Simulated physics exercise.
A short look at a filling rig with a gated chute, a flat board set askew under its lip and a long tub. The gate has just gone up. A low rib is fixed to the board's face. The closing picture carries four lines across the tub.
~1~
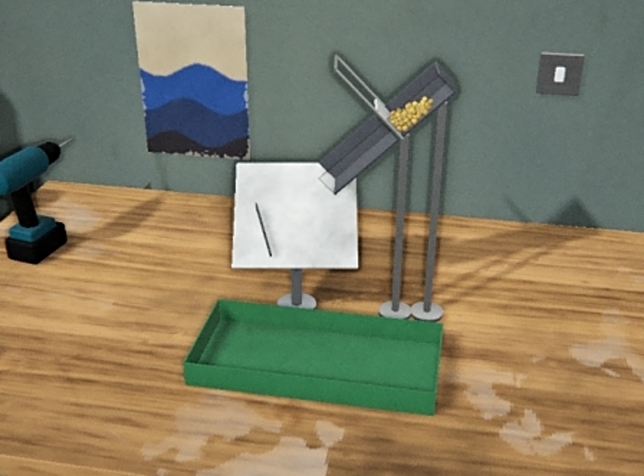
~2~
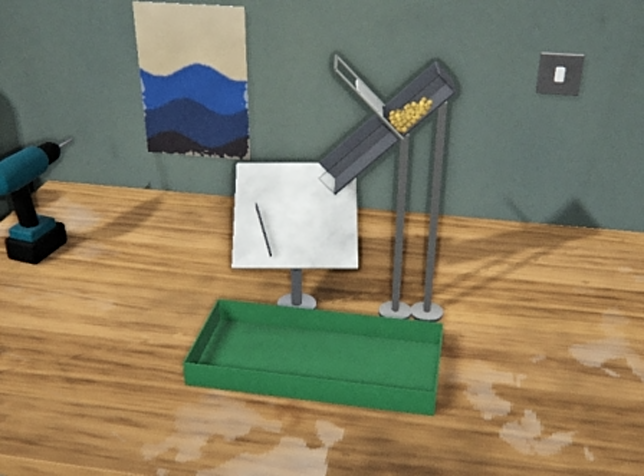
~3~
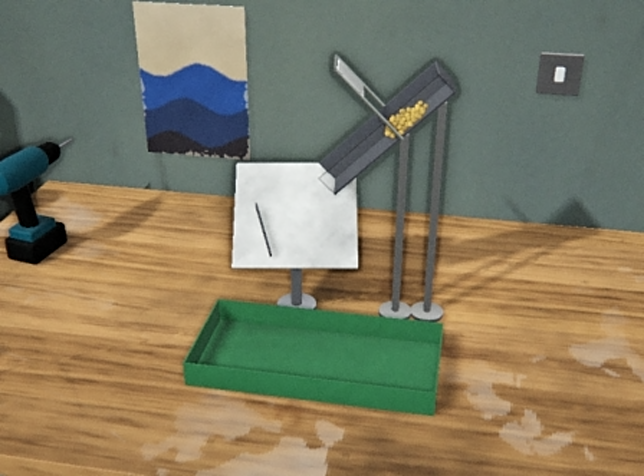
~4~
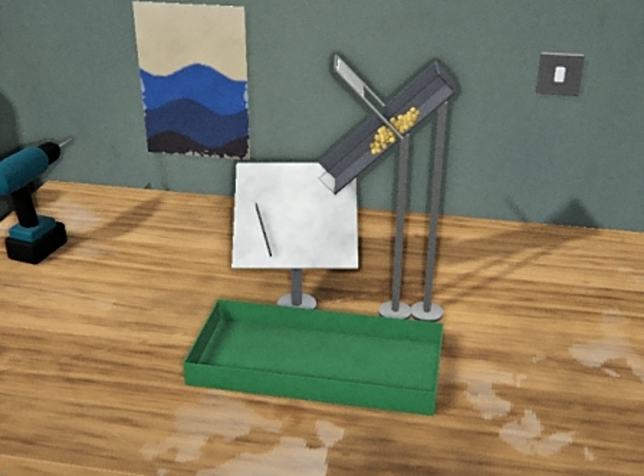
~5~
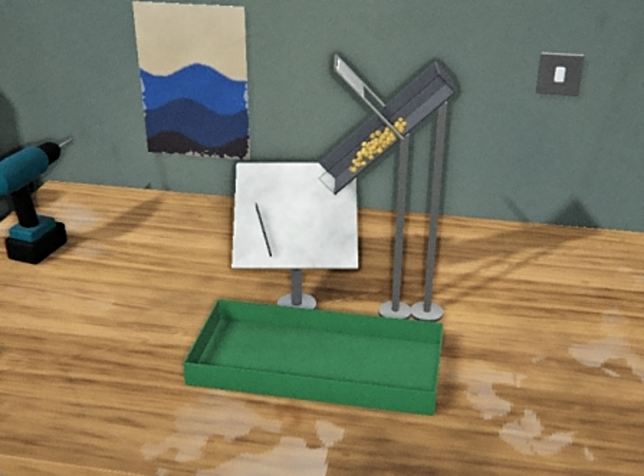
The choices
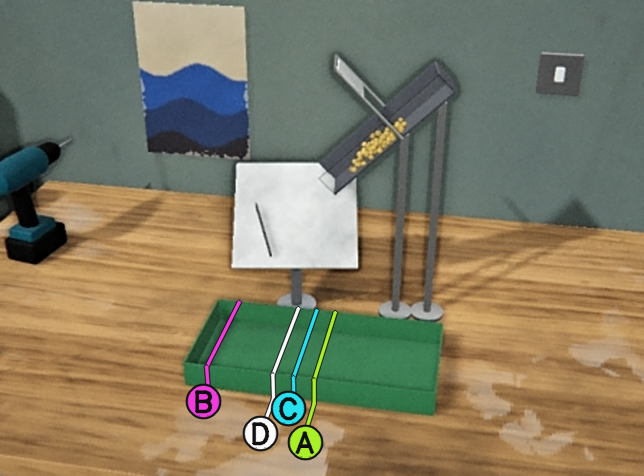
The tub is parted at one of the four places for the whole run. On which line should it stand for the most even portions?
D works best here.
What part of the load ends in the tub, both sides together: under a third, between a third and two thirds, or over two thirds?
About that: Over two thirds.
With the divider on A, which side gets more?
More lands on the left.
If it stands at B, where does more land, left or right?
More lands on the right.
On the marked copy, line A crosses the front rim at (314, 379); line B crosses the front rim at (207, 366); line C crosses the front rim at (293, 376); line D crosses the front rim at (273, 374).
If A is chosen, of what is caught, all on the left of the divider, none on the right.
If B is chosen, of what is caught, none on the left of the divider, all on the right.
If C is chosen, of what is caught, nearly all on the left of the divider, a small part on the right.
If D is chosen, of what is caught, about two thirds on the left of the divider, about a third on the right.
